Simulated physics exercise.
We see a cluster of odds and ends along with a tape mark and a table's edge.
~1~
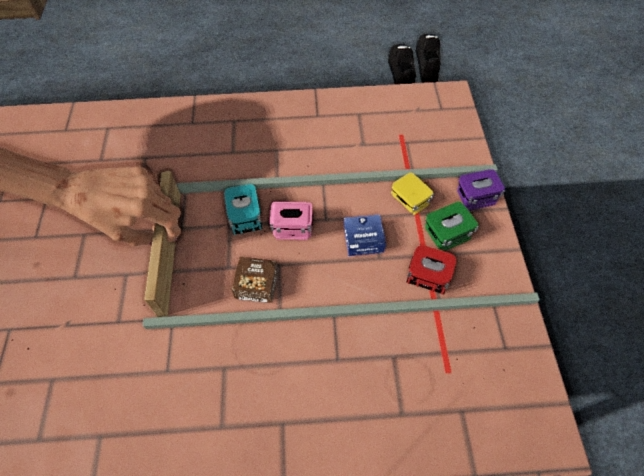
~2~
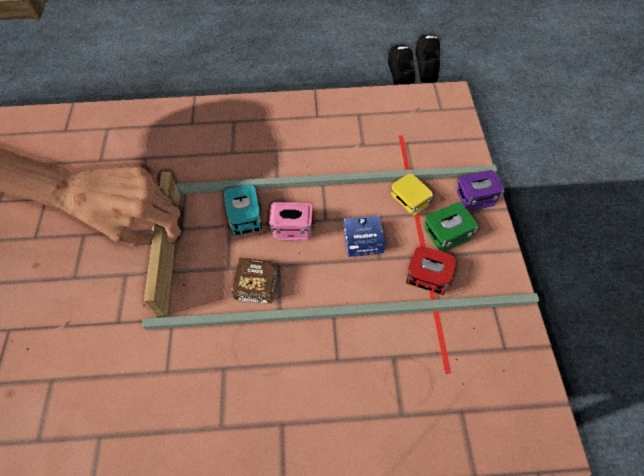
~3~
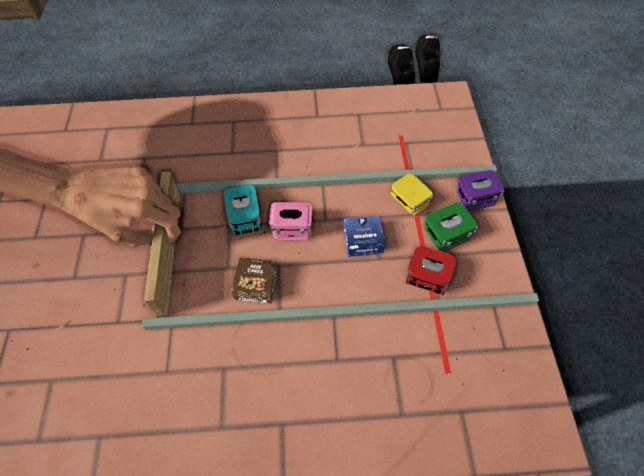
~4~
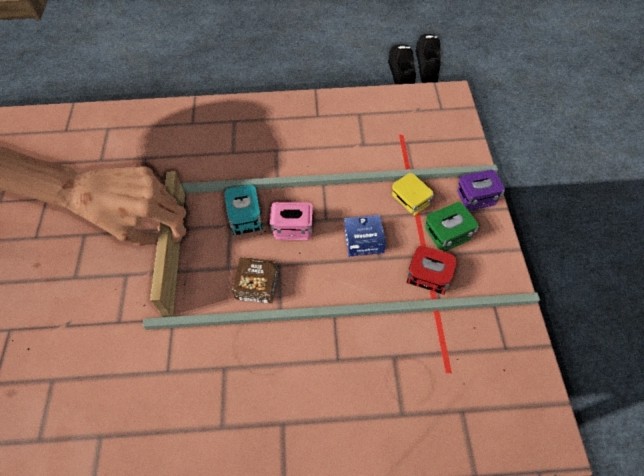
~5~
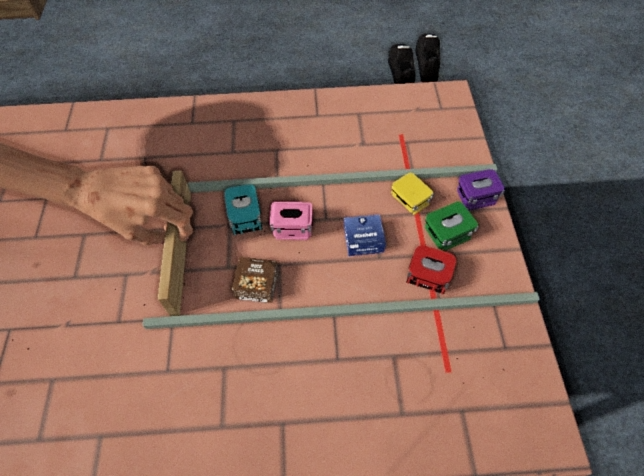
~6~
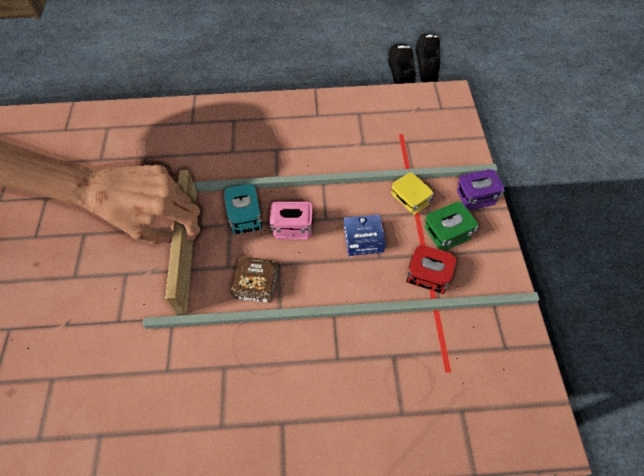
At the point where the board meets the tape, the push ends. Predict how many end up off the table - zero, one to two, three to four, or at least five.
Zero end up off the table.
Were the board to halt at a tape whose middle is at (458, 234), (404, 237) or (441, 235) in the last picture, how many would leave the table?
The counts come to 2, then 0, then 2.
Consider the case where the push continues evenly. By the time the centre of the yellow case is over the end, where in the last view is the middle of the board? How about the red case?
When the yellow case crosses, the middle is near (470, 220); when the red case crosses, near (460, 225).
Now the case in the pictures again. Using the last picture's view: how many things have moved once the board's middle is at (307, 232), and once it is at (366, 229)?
Answer - first 4, then 7.
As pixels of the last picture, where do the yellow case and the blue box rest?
Look around (457, 182) for the first and around (475, 239) for the second.
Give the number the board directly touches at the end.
Tally at the end: 2.
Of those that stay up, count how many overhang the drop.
2 of them.
Soon after, none off yet; purple case at rest near (479, 190); green case at rest near (450, 227); red case at rest near (431, 269).
Then, none off yet; purple case at rest near (479, 190); green case at rest near (450, 227); red case moving near (435, 273).
Further on, none off yet; purple case at rest near (479, 190); green case moved about its own width near (478, 226); red case moved about its own width near (458, 276).
At rest, the number that fall off is zero.
